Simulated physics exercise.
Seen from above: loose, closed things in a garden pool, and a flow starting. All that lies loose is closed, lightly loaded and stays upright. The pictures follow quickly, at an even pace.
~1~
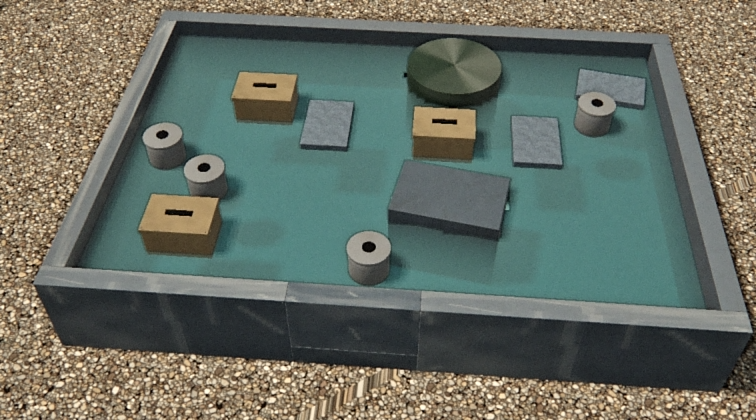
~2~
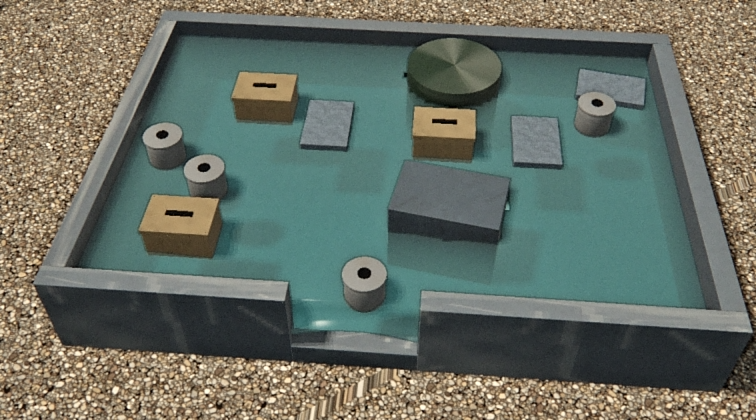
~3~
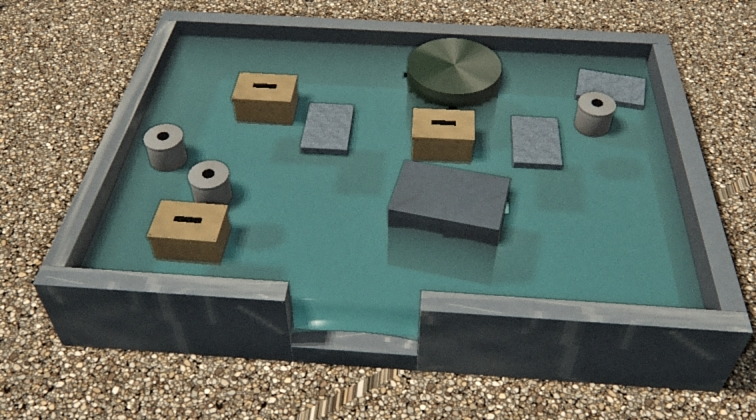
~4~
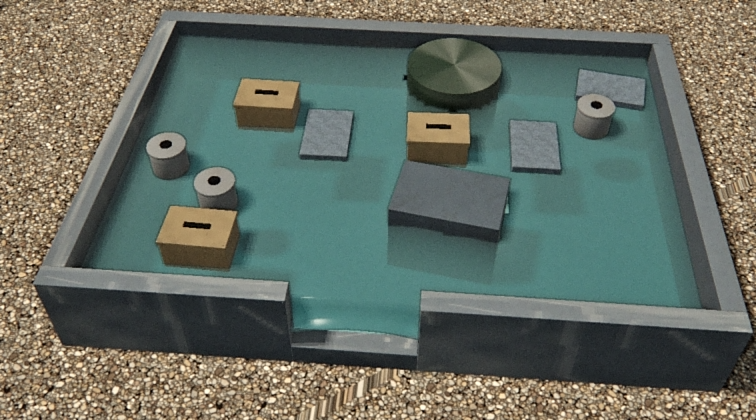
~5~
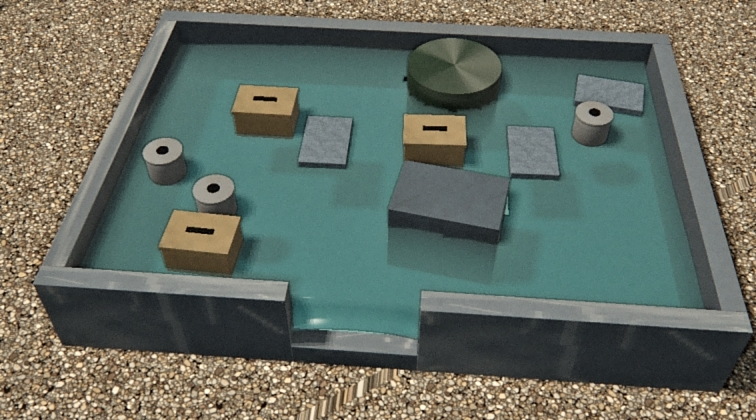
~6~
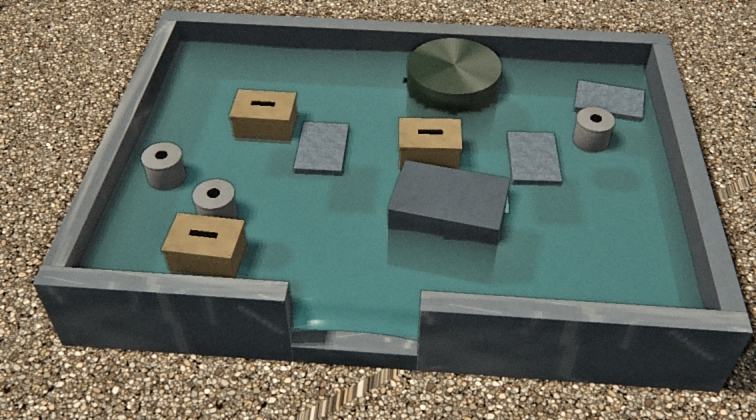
Water in a walled pool flows through a front gap as floating objects drift slightly.
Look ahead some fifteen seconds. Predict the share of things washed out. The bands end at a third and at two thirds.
Share: Between one and two thirds.
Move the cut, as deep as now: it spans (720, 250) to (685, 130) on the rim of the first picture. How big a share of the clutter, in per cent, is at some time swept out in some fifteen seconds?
About 60 per cent.
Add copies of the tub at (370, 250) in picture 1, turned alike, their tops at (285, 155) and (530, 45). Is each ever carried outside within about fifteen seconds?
In that order: Yes, still in.
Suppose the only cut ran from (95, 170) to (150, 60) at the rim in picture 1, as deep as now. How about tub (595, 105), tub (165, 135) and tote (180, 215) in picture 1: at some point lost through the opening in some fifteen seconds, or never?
In that order: Still in, yes, out.
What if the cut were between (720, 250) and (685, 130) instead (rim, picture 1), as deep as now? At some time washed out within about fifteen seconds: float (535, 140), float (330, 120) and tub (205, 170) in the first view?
In turn: Through, gone, no.
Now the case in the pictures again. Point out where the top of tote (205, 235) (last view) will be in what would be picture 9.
Close to (232, 249).
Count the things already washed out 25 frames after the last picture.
I count 4.
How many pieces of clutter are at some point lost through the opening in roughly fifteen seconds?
The number is 5.
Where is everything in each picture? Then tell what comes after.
The first picture shows a tote at (179, 214), afloat; a tub at (204, 168) floats; 0 of 10 have shifted.
The second picture shows a tote at (180, 214), afloat; a tub at (204, 168) floats; 1 of 10 have shifted.
The third picture shows a tote at (188, 221), afloat, close to its start; a tub at (208, 174) floats, close to its start; 2 of 10 have shifted.
The fourth picture shows a tote at (197, 227), afloat, close to its start; a tub at (214, 181) floats, close to its start; 5 of 10 have shifted.
The fifth picture shows a tote at (200, 232) floats, close to its start; a tub at (214, 189), afloat, close to its start; 9 of 10 have shifted.
The sixth picture shows a tote at (204, 235) floats, close to its start; a tub at (214, 194) floats, close to its start; 10 of 10 have shifted.
A moment on, 1 of 10 are out; 9 afloat.
Next, 2 of 10 are out; 8 afloat.
Later, 4 of 10 are out; 6 afloat.
In the end, 5 of 10 are out; 5 afloat.
